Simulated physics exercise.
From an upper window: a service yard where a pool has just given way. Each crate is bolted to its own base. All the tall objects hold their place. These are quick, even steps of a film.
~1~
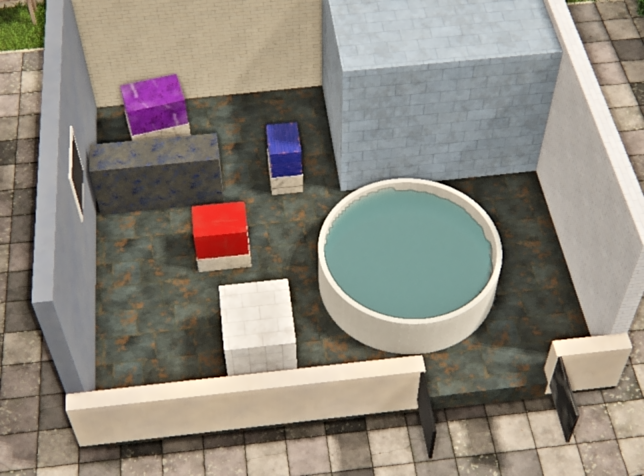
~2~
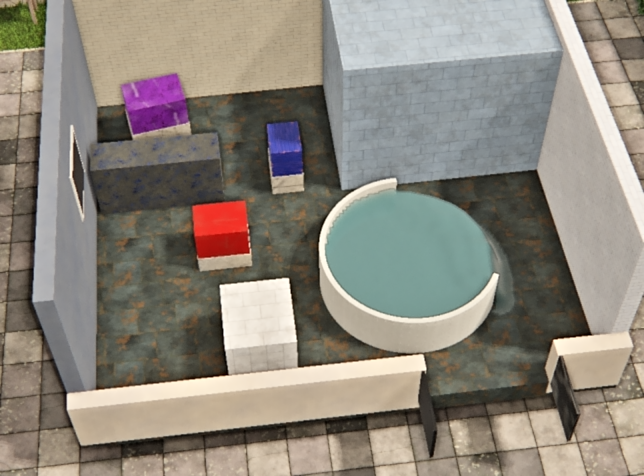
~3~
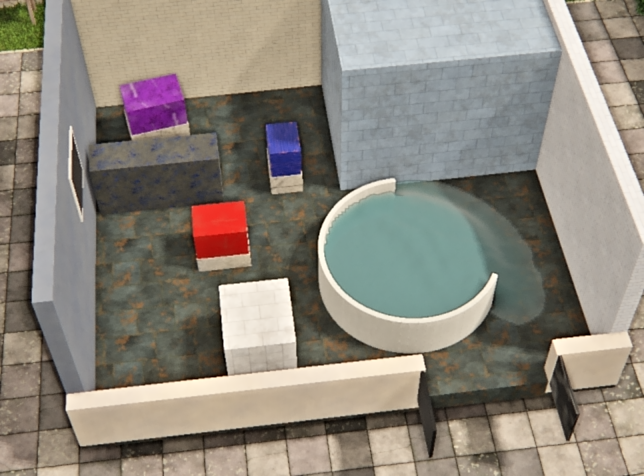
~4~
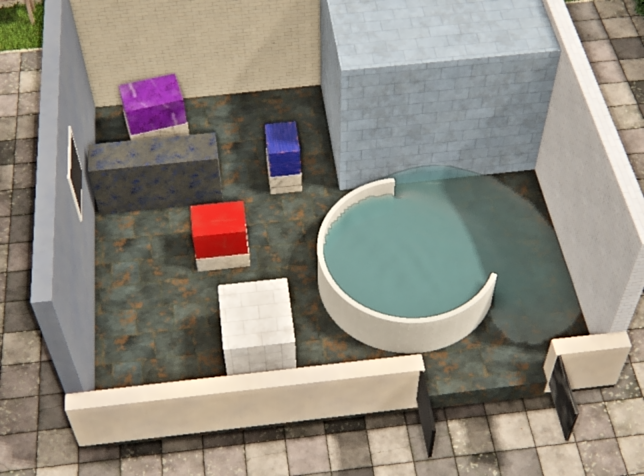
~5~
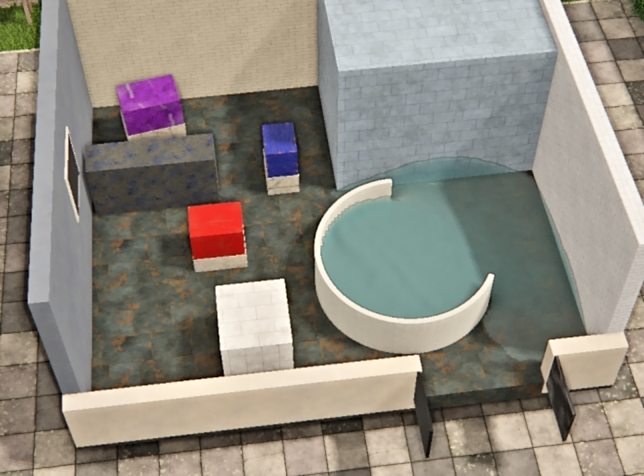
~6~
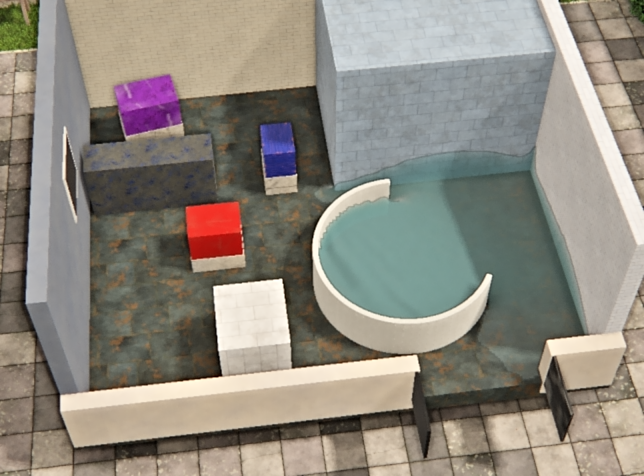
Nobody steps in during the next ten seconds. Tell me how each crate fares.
The purple crate escapes dry; the blue crate escapes dry; the red crate escapes dry.
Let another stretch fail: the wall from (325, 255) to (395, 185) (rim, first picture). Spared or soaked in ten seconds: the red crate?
The red one is wetted.
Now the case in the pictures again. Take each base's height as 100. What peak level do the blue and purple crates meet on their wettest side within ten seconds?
Roughly 20 per cent, then 10 per cent.
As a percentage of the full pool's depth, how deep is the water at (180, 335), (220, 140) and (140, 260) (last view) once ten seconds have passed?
In that order: 12, 2 and 10 per cent.
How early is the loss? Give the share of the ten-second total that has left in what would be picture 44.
About 65 per cent.
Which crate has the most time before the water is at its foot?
I say the purple-painted one.
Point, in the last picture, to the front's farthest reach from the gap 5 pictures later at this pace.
At about (250, 202).
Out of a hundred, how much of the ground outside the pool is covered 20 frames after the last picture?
Close to 55 %.
A moment on, water covers 25 % of the floor; the purple crate not reached, the blue crate water round its plinth, the red crate not reached.
Next, water covers 40 % of the floor; the purple crate not reached, the blue crate water round its plinth, the red crate water round its plinth.
Then, water covers 55 % of the floor; the purple crate not reached, the blue crate water round its plinth, the red crate water round its plinth.
Later, water covers 75 % of the floor; the purple crate water round its plinth, the blue crate water round its plinth, the red crate water round its plinth.
In the end, water covers 90 % of the floor; the purple crate stayed above the water, the blue crate stayed above the water, the red crate stayed above the water.
